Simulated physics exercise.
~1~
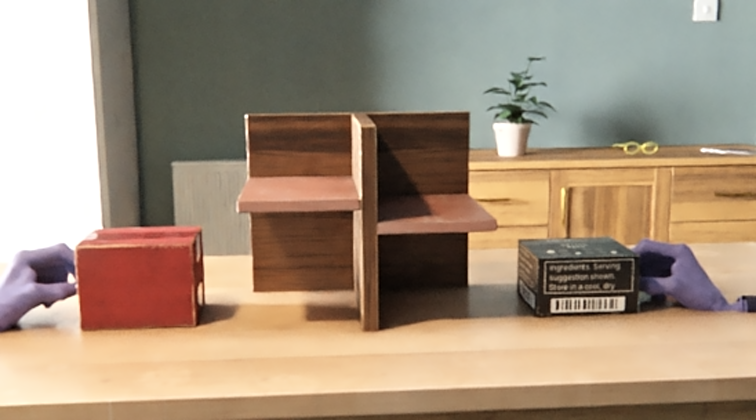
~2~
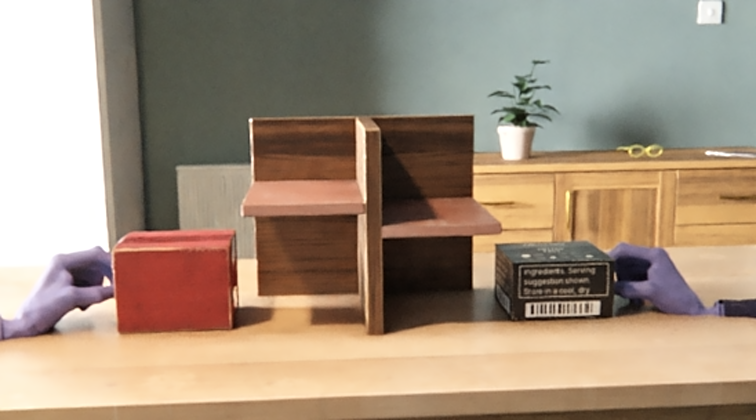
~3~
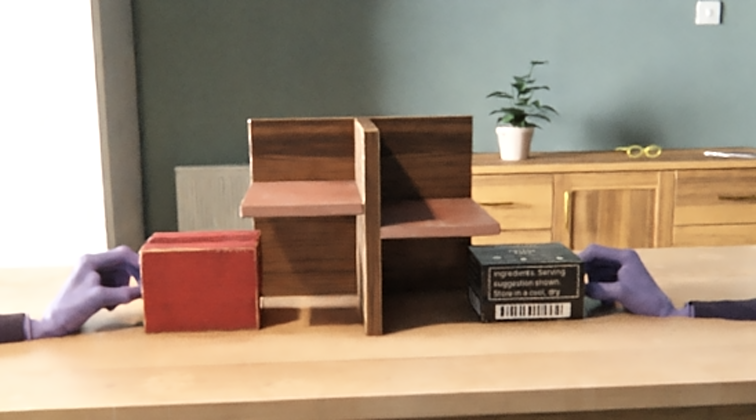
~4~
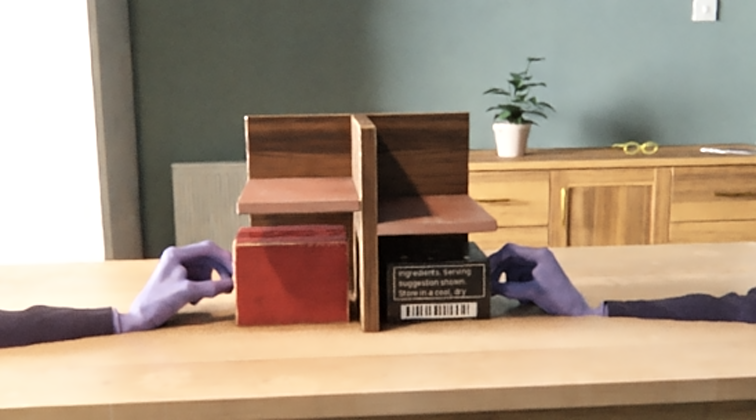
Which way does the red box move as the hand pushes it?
The red box moves to the right, toward the central divider of the shelf unit.
